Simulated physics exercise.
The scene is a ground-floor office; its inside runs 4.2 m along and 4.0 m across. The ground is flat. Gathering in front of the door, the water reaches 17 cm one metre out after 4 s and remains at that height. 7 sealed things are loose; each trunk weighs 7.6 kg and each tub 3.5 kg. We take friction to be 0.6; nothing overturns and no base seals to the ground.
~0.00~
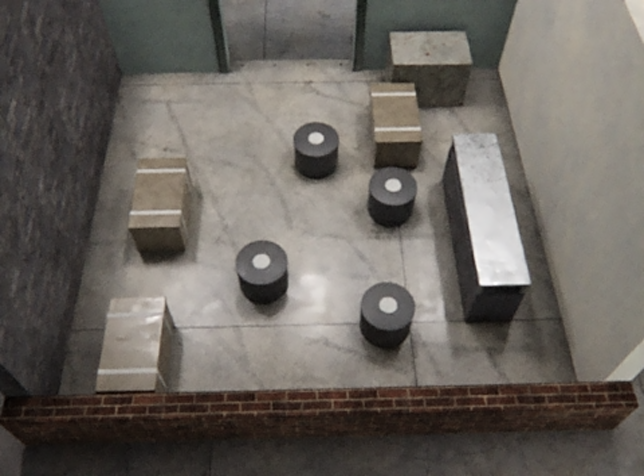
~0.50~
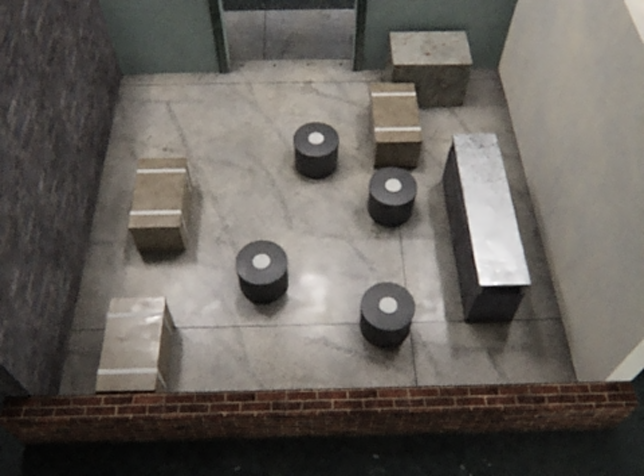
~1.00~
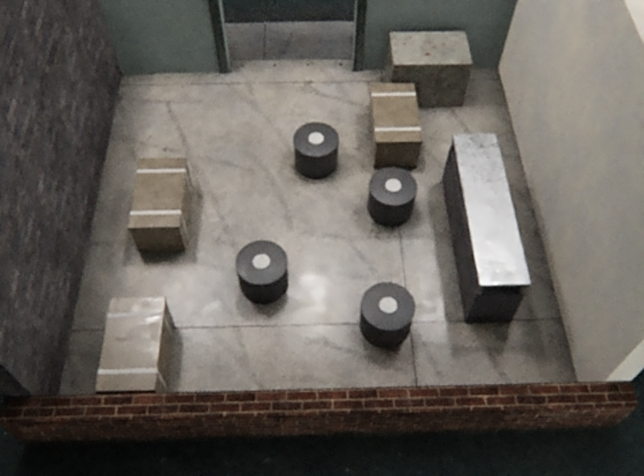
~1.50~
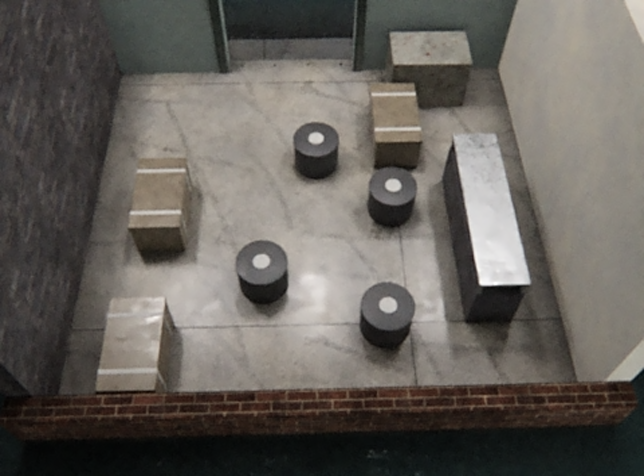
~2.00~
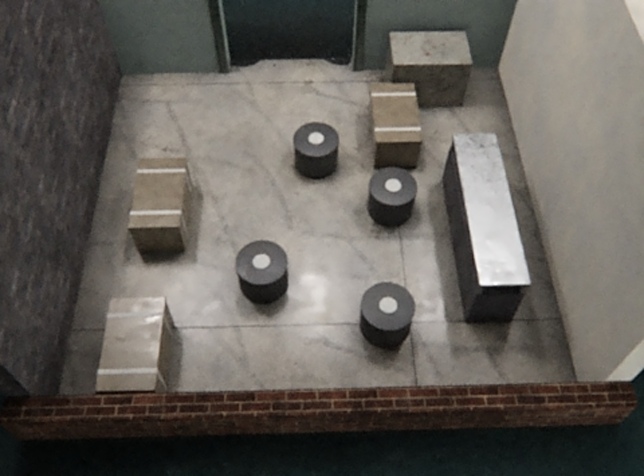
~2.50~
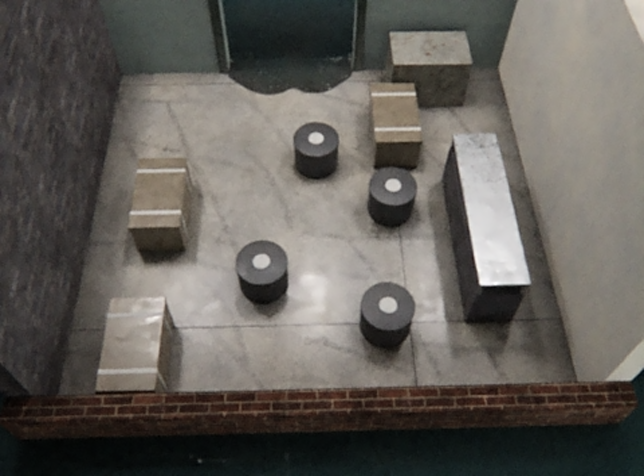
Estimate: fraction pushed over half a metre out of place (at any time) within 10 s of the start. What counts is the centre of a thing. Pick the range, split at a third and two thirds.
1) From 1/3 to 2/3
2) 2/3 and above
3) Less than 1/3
The answer is 2.
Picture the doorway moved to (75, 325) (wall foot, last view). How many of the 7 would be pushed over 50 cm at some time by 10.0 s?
You'd get 4 in that case.
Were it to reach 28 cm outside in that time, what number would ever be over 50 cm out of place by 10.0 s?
So the tally would be 6.
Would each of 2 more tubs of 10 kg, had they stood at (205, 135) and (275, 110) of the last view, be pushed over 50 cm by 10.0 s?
So the first ends up within that distance while the second ends up beyond that distance.
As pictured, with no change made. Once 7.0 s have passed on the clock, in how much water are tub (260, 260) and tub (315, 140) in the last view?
Around 8 cm and 8 cm.
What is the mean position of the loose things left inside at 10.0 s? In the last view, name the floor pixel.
Mean floor pixel: About (344, 280).
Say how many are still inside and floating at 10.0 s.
The number is 7.
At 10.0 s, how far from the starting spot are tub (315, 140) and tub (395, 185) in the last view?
Net displacement, in order: 200 cm; 120 cm.
After 3.5 s 0 of 7 are over 50 cm from their spots; 0 afloat.
After 4.5 s 0 of 7 are over 50 cm from their spots; 0 afloat.
After 7.0 s 5 of 7 are over 50 cm from their spots; 6 afloat.
After 10.0 s 5 of 7 are over 50 cm from their spots, and 6 have been at some point; 7 afloat.
